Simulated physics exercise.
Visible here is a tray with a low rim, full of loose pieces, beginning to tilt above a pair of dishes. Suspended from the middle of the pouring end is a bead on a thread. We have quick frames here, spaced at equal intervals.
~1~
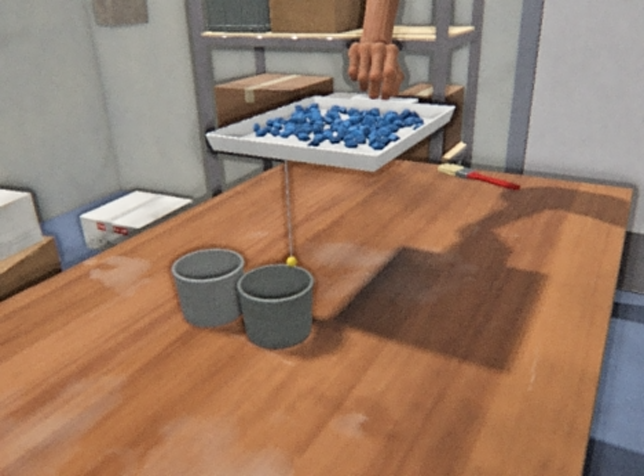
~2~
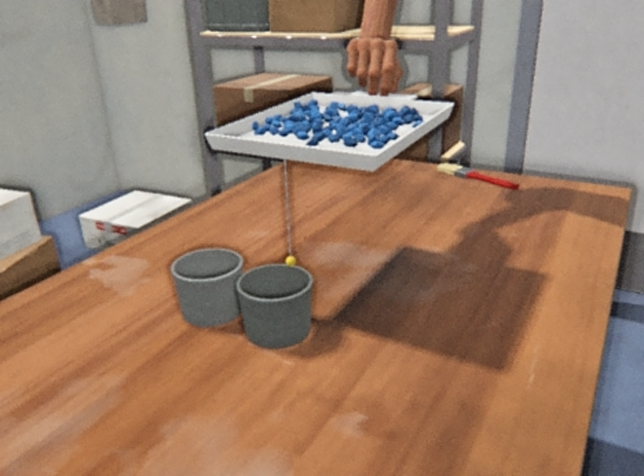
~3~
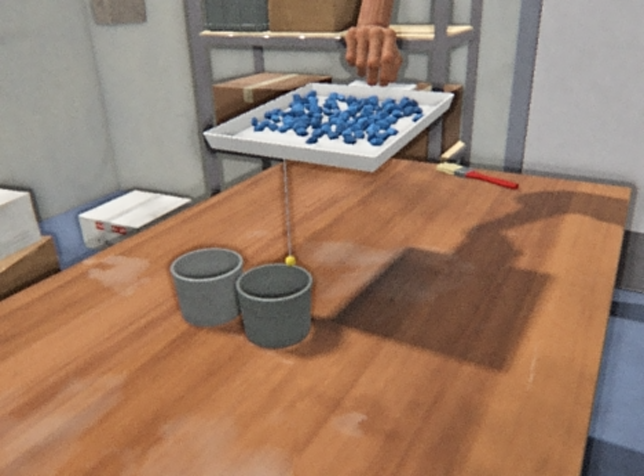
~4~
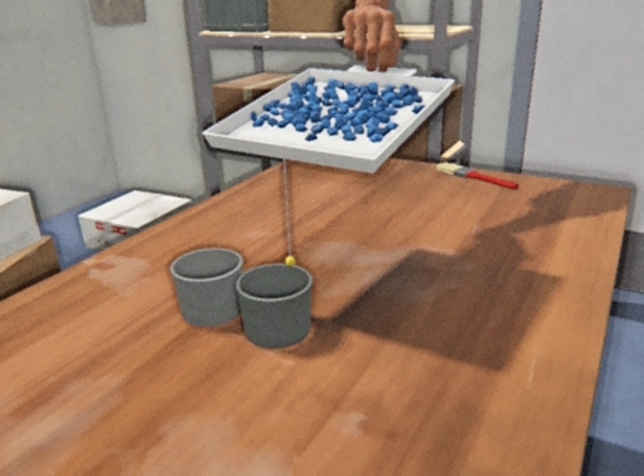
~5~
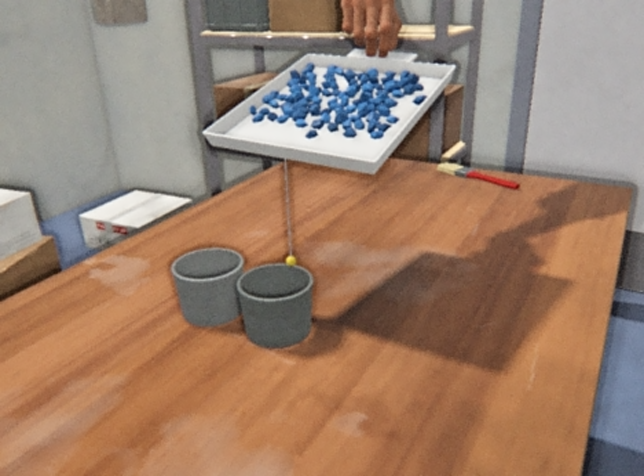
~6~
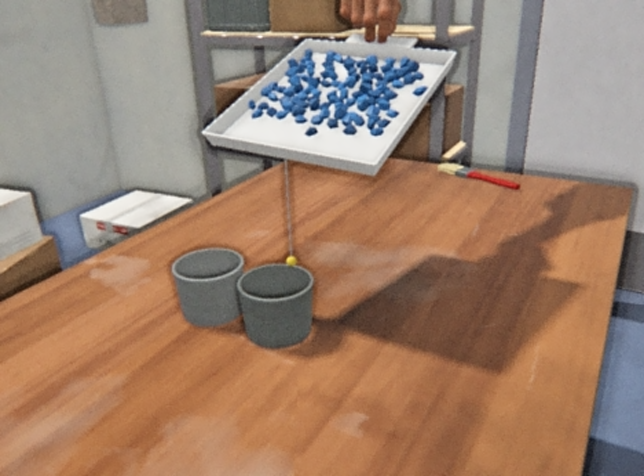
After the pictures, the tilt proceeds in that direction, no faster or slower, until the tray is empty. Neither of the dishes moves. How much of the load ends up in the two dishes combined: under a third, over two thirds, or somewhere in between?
Under a third.
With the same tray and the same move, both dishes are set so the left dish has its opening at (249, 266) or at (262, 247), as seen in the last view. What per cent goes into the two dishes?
Around 10 and around 0 per cent, in that order.
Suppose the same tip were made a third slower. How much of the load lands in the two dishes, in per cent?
It would come out near 20 per cent.
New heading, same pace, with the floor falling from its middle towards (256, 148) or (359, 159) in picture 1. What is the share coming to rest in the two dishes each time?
About 80 % and 0 %.
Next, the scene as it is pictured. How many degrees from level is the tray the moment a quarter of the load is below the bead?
About 75°.
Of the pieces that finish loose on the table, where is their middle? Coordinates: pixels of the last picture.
Approximate centre, last frame: (299, 383).
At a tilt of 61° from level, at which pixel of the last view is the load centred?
Centre estimate: (309, 141).
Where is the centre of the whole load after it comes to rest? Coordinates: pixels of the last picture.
Roughly at (285, 370), give or take.
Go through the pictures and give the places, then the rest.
In the first picture, corners of the pouring end (212, 134) and (374, 154), level; middle of the load (345, 123), aquarium stones; left dish (188, 299); right dish (256, 319); bead on its thread (292, 262).
In the second picture, corners of the pouring end (211, 133) and (373, 153), level; middle of the load (344, 121).
In the third picture, corners of the pouring end (210, 132) and (372, 154), tipped barely, lowest at the right corner; middle of the load (344, 114).
In the fourth picture, corners of the pouring end (209, 132) and (372, 156), tipped a little, lowest at the right corner; middle of the load (343, 105).
In the fifth picture, corners of the pouring end (209, 131) and (372, 158), tipped a little, lowest at the right corner; middle of the load (343, 96).
In the sixth picture, corners of the pouring end (208, 131) and (373, 161), tipped clearly, lowest at the right corner; middle of the load (342, 87); left dish (188, 298); right dish (256, 319).
Just after the last frame, tray tipped steeply; almost all on the tray; about a tenth in the air.
A moment on, tray tipped right over; roughly a third on the tray; about a tenth in the right dish; roughly a third outside both; roughly a quarter in the air.
Further on, tray tipped past a quarter turn; roughly a quarter in the right dish; the larger part outside both.
When it is over, tray tipped past a quarter turn; roughly a quarter in the right dish; not one in the left dish; the larger part outside both.
